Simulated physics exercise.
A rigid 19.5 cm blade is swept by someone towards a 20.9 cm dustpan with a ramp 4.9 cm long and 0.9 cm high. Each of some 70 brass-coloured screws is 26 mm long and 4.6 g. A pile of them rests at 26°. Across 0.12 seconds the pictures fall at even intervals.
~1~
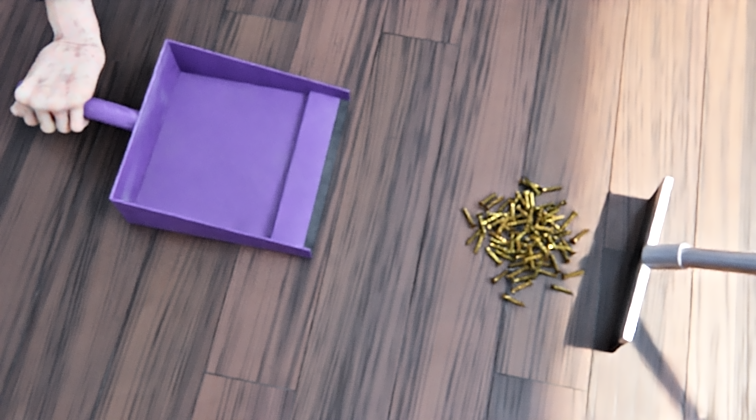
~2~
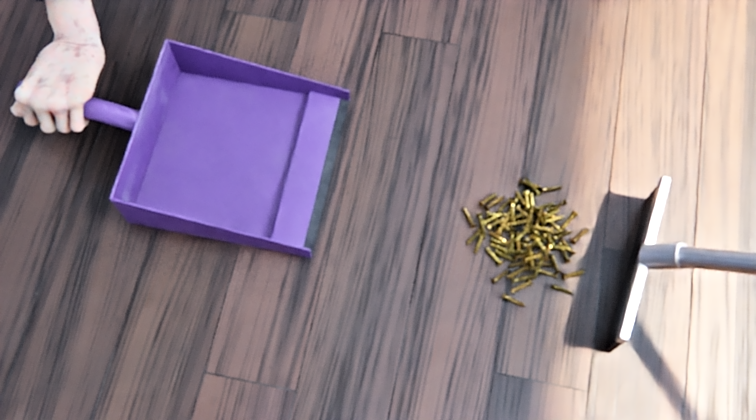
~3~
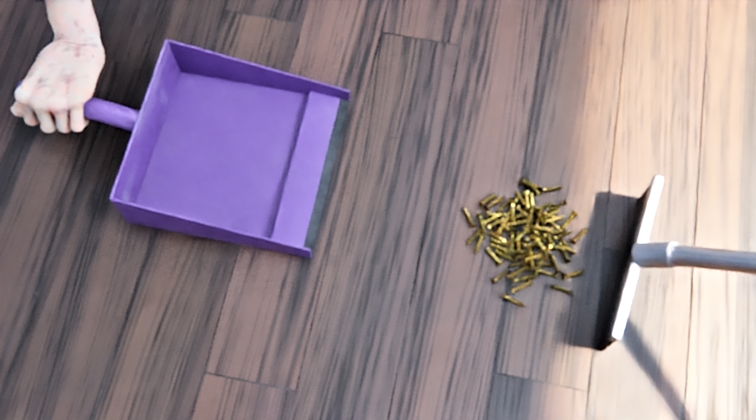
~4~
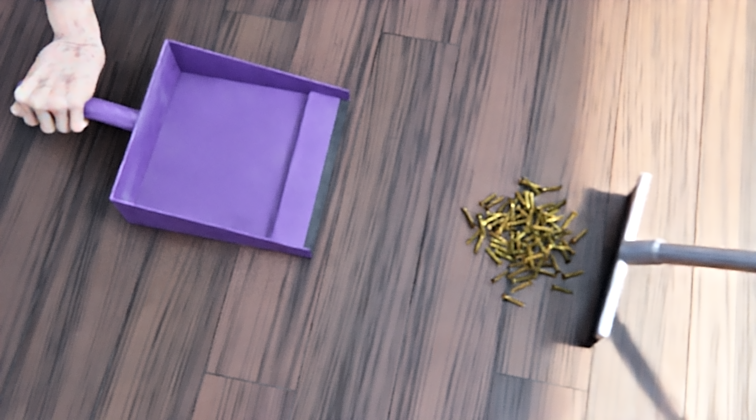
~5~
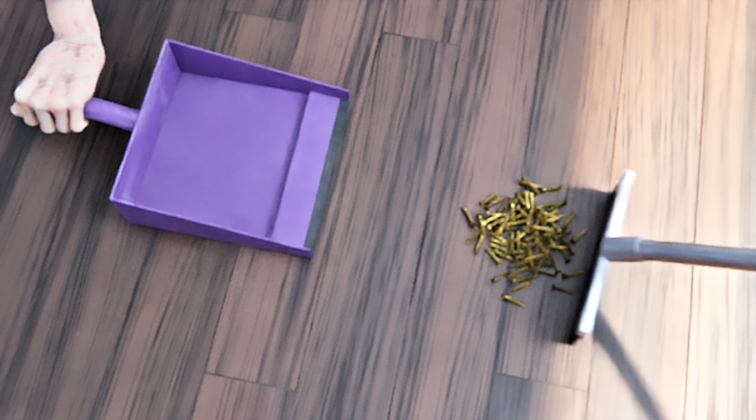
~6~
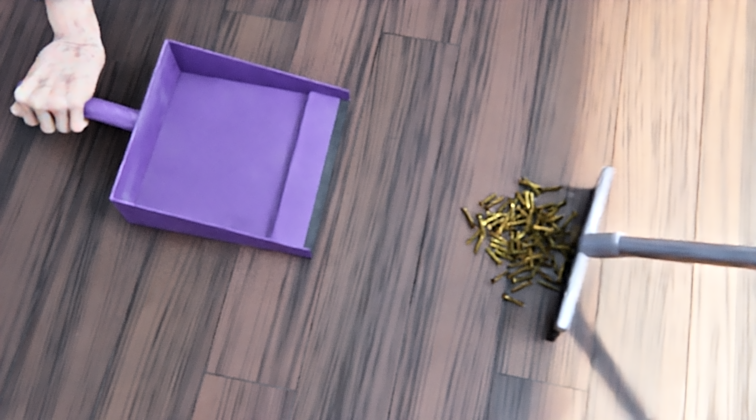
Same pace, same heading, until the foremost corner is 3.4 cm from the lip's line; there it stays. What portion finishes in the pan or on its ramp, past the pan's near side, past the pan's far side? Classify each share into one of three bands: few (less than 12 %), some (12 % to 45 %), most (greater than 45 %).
Classification: Pan - some, near side - few, far side - few.
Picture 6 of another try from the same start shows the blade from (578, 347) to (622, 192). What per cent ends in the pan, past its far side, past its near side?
Pan 0; far 0; near 25.
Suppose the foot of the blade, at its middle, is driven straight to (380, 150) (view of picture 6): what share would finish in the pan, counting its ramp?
Share caught: Approx. 25 %.
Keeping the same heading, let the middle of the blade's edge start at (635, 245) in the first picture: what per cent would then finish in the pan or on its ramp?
The pan and its ramp would take some 35 per cent.
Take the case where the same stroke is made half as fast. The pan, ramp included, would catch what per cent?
Share: Close to 5 %.
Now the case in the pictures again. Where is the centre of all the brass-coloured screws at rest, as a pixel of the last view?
Estimated resting centre: Around (332, 192).
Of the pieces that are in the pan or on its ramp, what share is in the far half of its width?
Something like 10 in a hundred.
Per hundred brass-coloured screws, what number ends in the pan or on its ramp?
Some 30 per cent.
Then, 0.15 s after the last picture, middle of the blade 16 cm from the lip; 0 % over the lip, far side 0 %, near side 5 %.
Then, 0.24 s after the last picture, middle of the blade 8 cm from the lip; 0 % over the lip, far side 0 %, near side 5 %.
Then, 0.47 s after the last picture, middle of the blade 5 cm from the lip; 30 % over the lip, far side 0 %, near side 10 %.
In the end, pan 30 %, near side 10 %, far side 5 %, in front of the lip or behind the blade 60 %.
